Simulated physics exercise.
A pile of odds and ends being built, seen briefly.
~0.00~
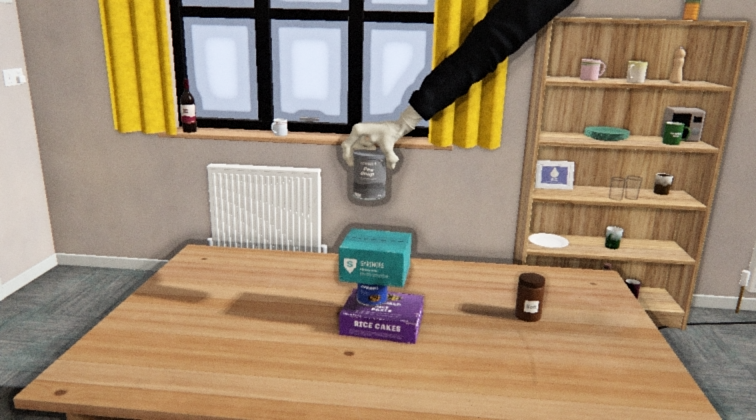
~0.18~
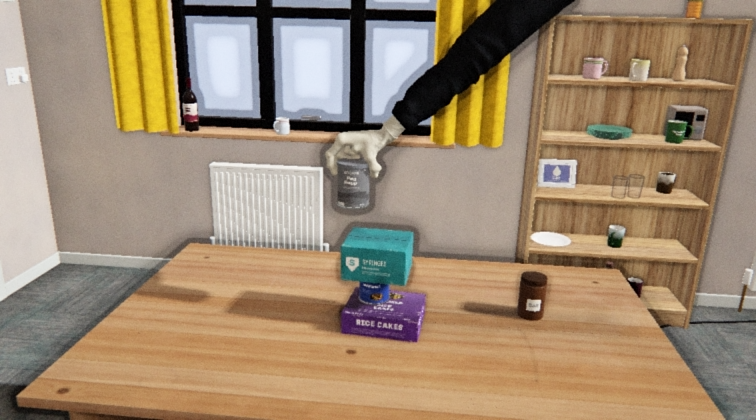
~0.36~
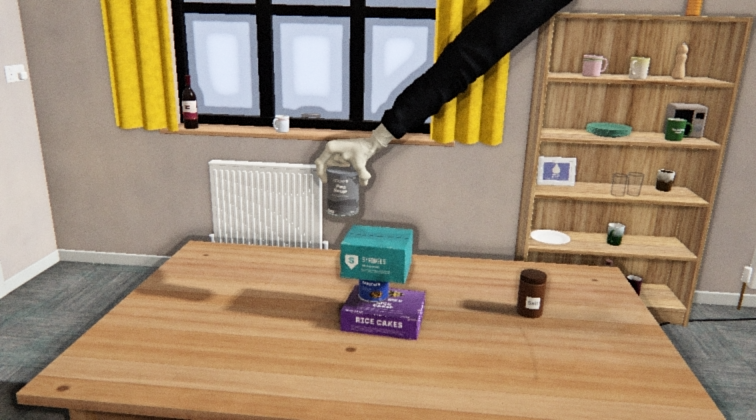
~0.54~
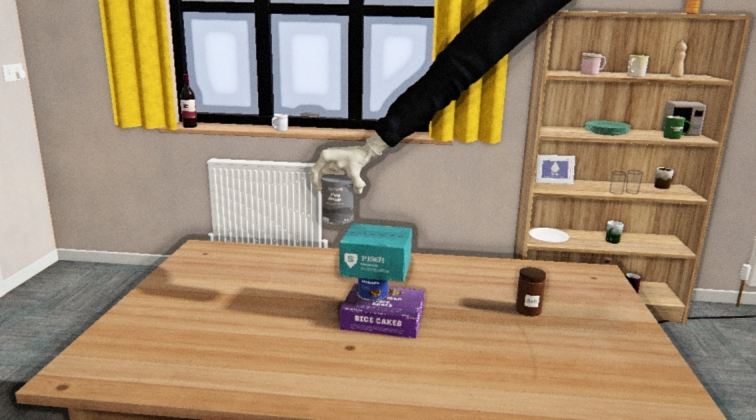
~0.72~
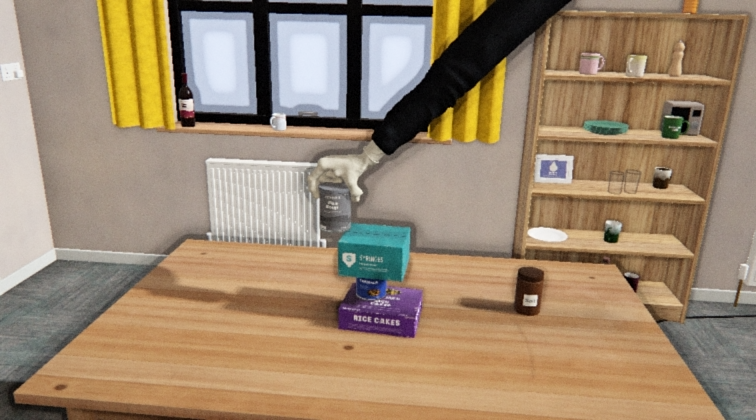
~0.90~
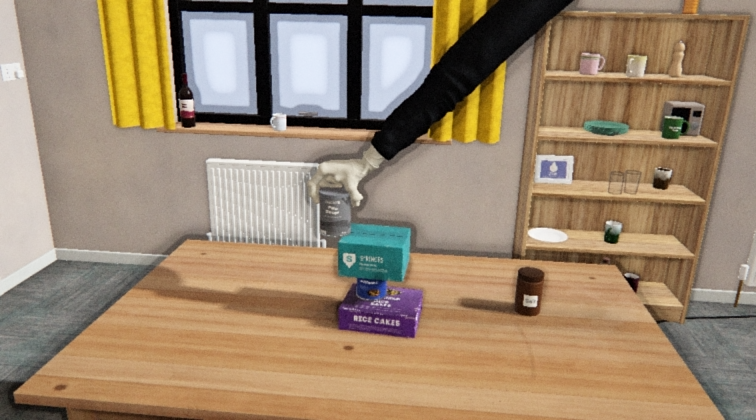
A gloved hand lowers a grey tin leftward and sets it on the teal box.
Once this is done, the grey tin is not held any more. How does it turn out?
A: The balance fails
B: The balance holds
Answer: A.
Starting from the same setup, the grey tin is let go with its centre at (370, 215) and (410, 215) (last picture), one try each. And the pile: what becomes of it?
Try one: It stands firm; try two: It topples.
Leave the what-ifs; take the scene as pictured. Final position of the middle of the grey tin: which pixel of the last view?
Roughly pixel (319, 296) in the last picture.
After 1.20 s, grey tin now fallen.
After 1.30 s, things are still on the move.
After 1.40 s, as before.
In the end (2.8 s), fallen, grey tin; the other 4 unmoved. At the end, from the last picture's camera, grey tin near (319, 296). The pile loses its balance.
